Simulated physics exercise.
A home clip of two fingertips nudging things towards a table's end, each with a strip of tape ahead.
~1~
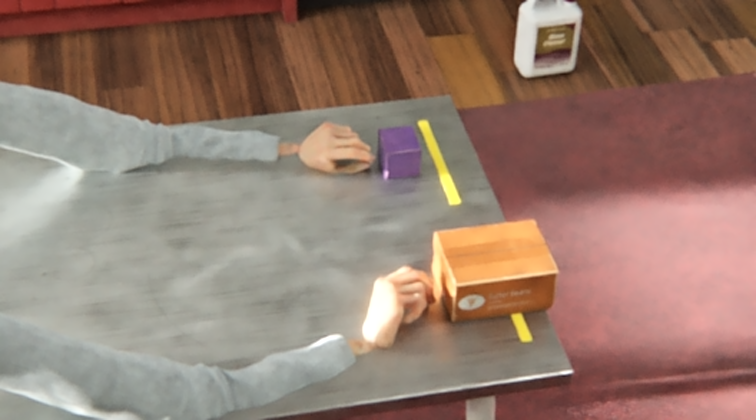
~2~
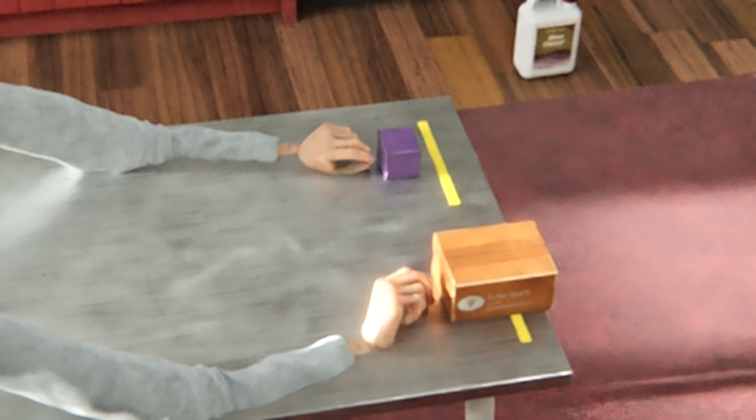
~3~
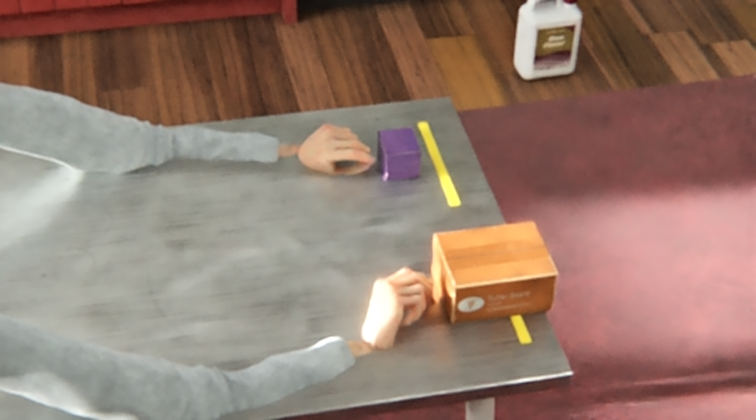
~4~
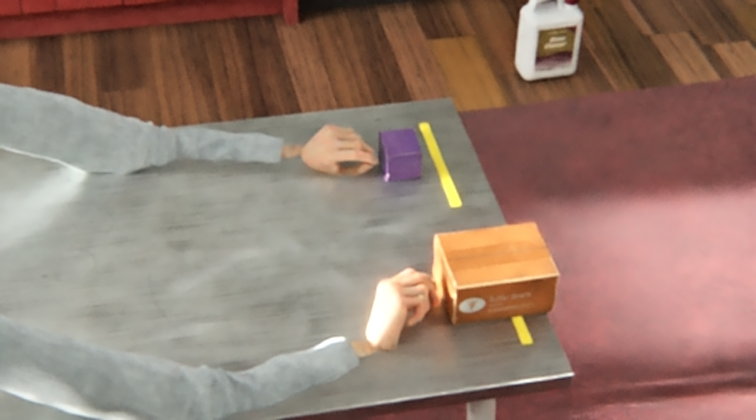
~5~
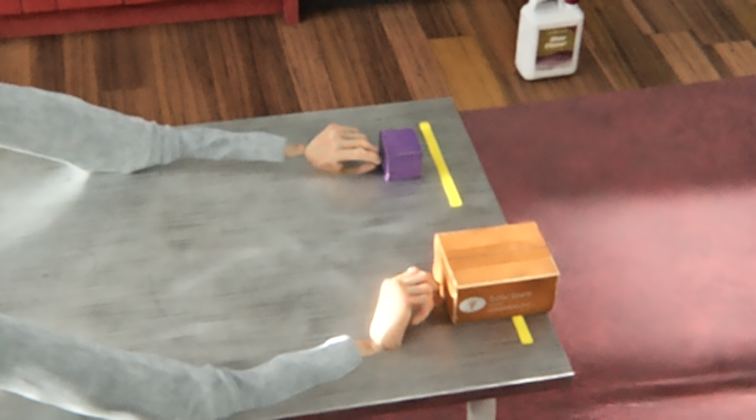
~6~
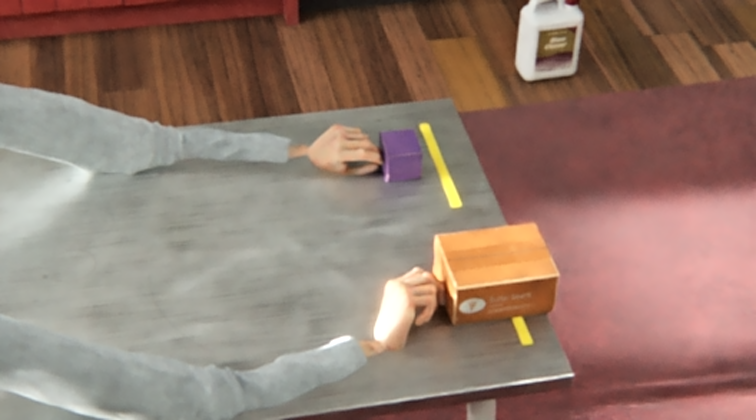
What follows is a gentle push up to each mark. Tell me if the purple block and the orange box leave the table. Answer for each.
In the end the purple block is still on the table, the orange box drops to the floor.
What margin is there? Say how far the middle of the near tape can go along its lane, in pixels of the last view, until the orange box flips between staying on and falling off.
A shift of 24 pixels, going left.
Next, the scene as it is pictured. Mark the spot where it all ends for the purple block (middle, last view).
Roughly at (462, 148).
Then, 1.06 s on from there, purple block displaced about its own width near (457, 149); orange box turned 23° from its first pose near (562, 271).
Then, 1.30 s on from there, purple block displaced about its own width near (462, 149); orange box on its way down near (573, 401).
In the end, the purple block stays on the table, near (462, 149); the orange box goes over the edge.
